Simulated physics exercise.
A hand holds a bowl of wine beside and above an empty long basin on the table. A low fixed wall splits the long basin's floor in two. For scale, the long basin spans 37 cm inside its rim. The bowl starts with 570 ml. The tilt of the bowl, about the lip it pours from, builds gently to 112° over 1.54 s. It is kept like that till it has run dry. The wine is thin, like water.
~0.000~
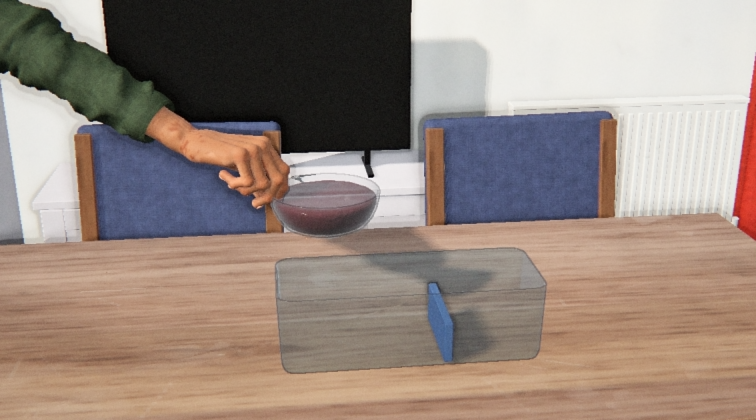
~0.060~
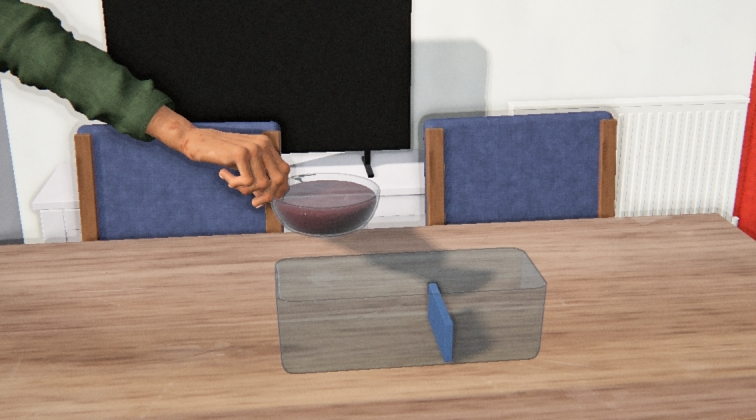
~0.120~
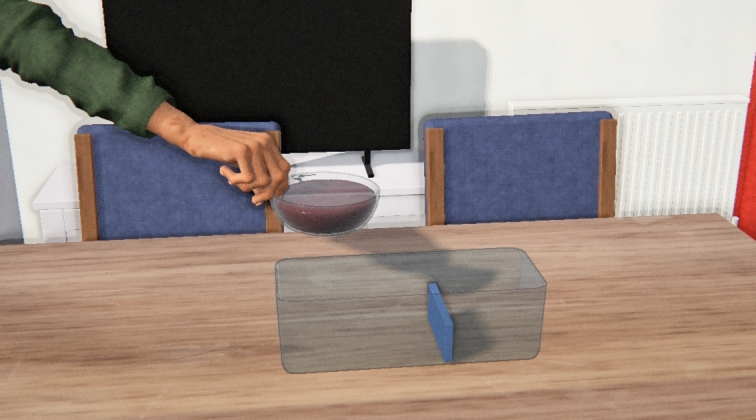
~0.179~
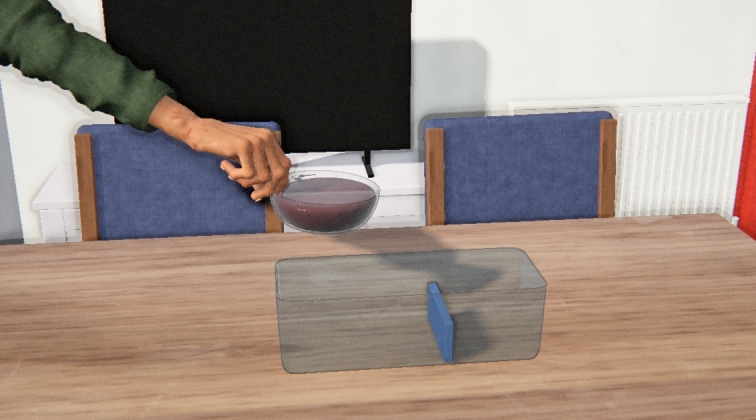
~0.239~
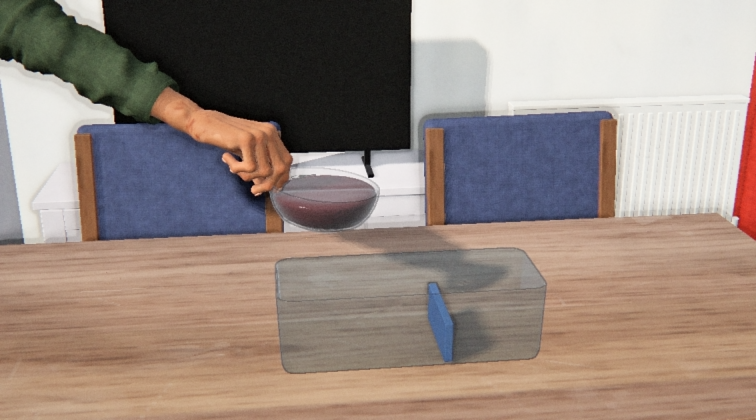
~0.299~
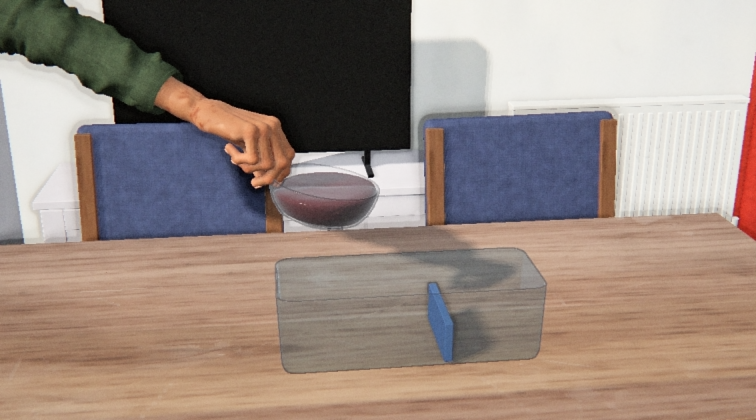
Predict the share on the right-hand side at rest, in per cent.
Roughly 61 per cent is past the wall.
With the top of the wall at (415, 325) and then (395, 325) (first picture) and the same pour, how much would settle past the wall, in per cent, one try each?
In turn about 85 and 95 per cent.
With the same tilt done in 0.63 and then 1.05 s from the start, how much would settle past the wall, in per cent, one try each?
In turn about 70 and 75 per cent.
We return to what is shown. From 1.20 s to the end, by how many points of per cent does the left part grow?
About 5 per cent.
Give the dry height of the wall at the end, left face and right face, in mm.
Left about 52 mm, right about 40 mm.
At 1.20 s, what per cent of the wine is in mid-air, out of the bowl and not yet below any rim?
About 6 per cent.
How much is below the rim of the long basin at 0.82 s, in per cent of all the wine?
About 28 per cent.
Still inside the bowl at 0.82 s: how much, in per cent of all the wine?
Near 32 in a hundred.
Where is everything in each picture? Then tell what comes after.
In the first frame, tilt 0°; pouring edge (379, 189); surface from (272, 198) to (376, 193); the long basin's rim runs from (276, 281) to (535, 268); the wall's top is at (440, 304).
In the second frame, tilt 0°; pouring edge (379, 189); surface from (273, 197) to (376, 192).
In the third frame, tilt 2°; pouring edge (379, 189); surface from (272, 196) to (376, 192).
In the fourth frame, tilt 4°; pouring edge (379, 189); surface from (273, 194) to (376, 190).
In the fifth frame, tilt 7°; pouring edge (379, 189); surface from (273, 191) to (376, 188).
In the sixth frame, tilt 10°; pouring edge (378, 189); surface from (273, 188) to (377, 185).
Then, 0.82 s in, the tilt is 62° and 33 per cent is still to pour, 18 is left of the wall and 10 right of it.
Then, 1.20 s in, the tilt is 99° and 0 per cent is still to pour, 33 is left of the wall and 61 right of it.
Then, 1.61 s in, the tilt is 112° and 0 per cent is still to pour, 38 is left of the wall and 61 right of it.
Then, 2.04 s in, the tilt is 112° and 0 per cent is still to pour, 38 is left of the wall and 61 right of it.
Finally, 38 per cent lies left of the wall, 61 right of it and 1 outside.
